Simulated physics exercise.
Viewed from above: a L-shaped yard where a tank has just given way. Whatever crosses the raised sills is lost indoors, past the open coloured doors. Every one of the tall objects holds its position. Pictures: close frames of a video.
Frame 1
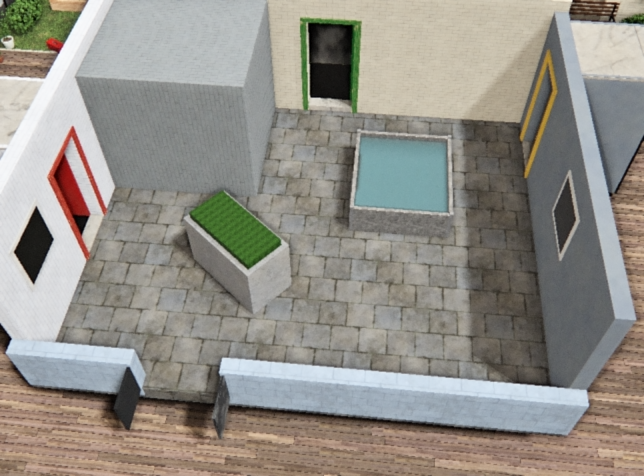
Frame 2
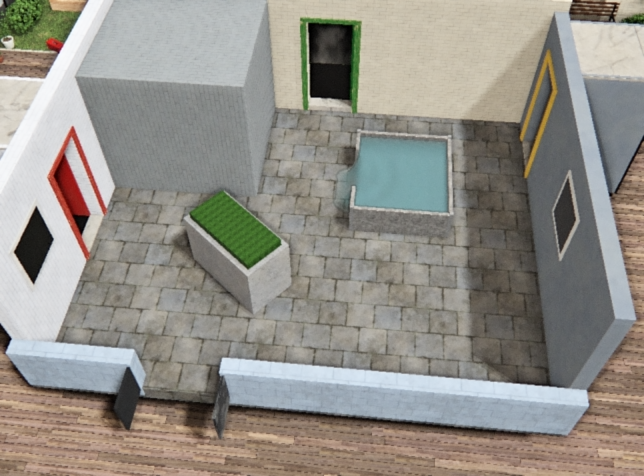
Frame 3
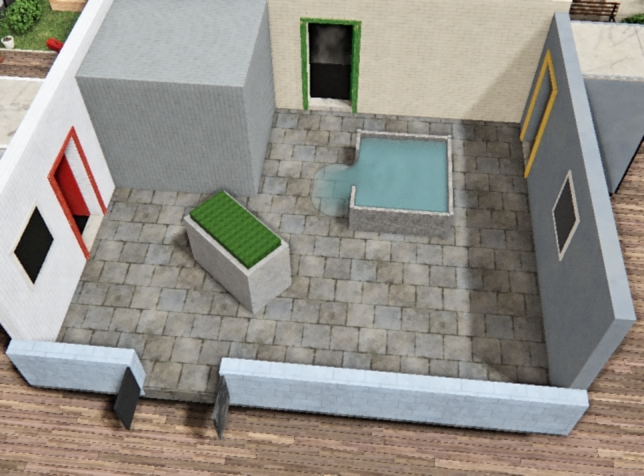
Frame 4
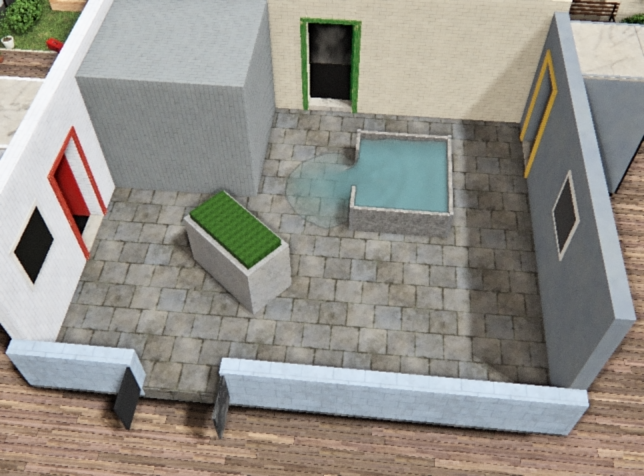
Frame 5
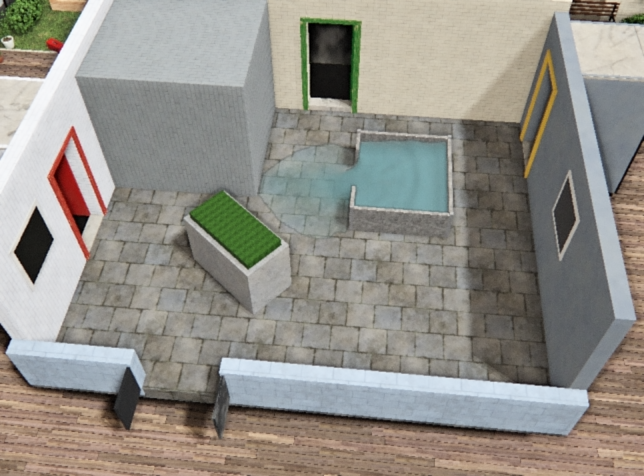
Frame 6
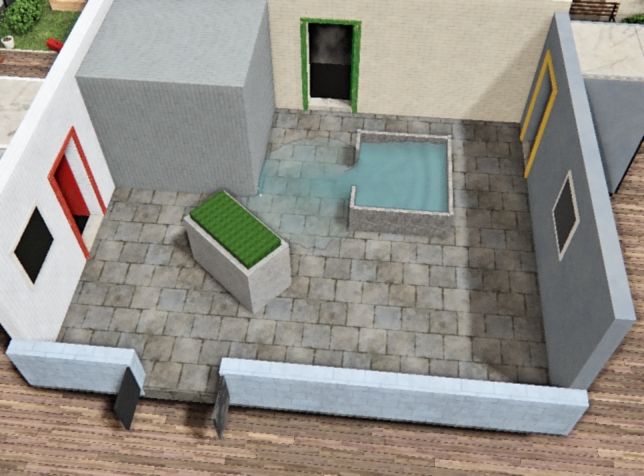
In the video, seen from above, a raised tank of blue water in a paved, walled yard opens on its left side, and water spreads leftward across the paving to the grey block while the grass-topped planter stays still.
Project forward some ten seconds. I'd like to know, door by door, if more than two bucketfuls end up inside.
The yellow door will let through over two buckets. The red door will let through over two buckets. The green door will let through no more than two buckets.
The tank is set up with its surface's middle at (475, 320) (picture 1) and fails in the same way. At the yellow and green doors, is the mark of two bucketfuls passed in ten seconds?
As I see it, the yellow door remains beneath it while the green door remains beneath it.
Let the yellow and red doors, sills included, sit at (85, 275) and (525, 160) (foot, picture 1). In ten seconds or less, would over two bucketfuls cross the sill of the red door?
Well, the red one spills past the mark, I reckon.
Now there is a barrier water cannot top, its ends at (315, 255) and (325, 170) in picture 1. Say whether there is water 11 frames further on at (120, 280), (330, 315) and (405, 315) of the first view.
Untouched, soaked, soaked.
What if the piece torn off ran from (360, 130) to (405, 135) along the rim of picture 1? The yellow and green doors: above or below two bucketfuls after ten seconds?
Result - yellow: Crosses the threshold; green: Crosses the threshold.
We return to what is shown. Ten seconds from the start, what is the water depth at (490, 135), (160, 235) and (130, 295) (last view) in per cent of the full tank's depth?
About 8, 2 and 4 per cent.
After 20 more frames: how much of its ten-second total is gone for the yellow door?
I'd put it at about 0 per cent.
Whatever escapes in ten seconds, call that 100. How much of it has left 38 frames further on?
It comes to around 50 per cent.
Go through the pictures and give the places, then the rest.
In the first frame, the tank at (402, 174) is whole and still.
In the second frame, the front is at (345, 209), out from the gap at (356, 183).
In the third frame, the front is at (316, 202), out from the gap at (356, 184).
In the fourth frame, the front is at (289, 190), out from the gap at (356, 184).
In the fifth frame, the front is at (261, 188), out from the gap at (356, 184).
In the sixth frame, water pours out at (356, 183) and has run to (246, 199).
A moment on, water covers 15 % of the floor; the yellow door not reached, the red door not reached, the green door not reached.
Next, water covers 25 % of the floor; the yellow door not reached, the red door wet at the sill, nothing in, the green door wet at the sill, nothing in.
Then, water covers 40 % of the floor; the yellow door not reached, the red door over two buckets in, the green door under two buckets in.
Later, water covers 65 % of the floor; the yellow door over two buckets in, the red door far over two buckets in, the green door under two buckets in.
In the end, water covers 90 % of the floor; the yellow door over two buckets in, the red door far over two buckets in, the green door under two buckets in.
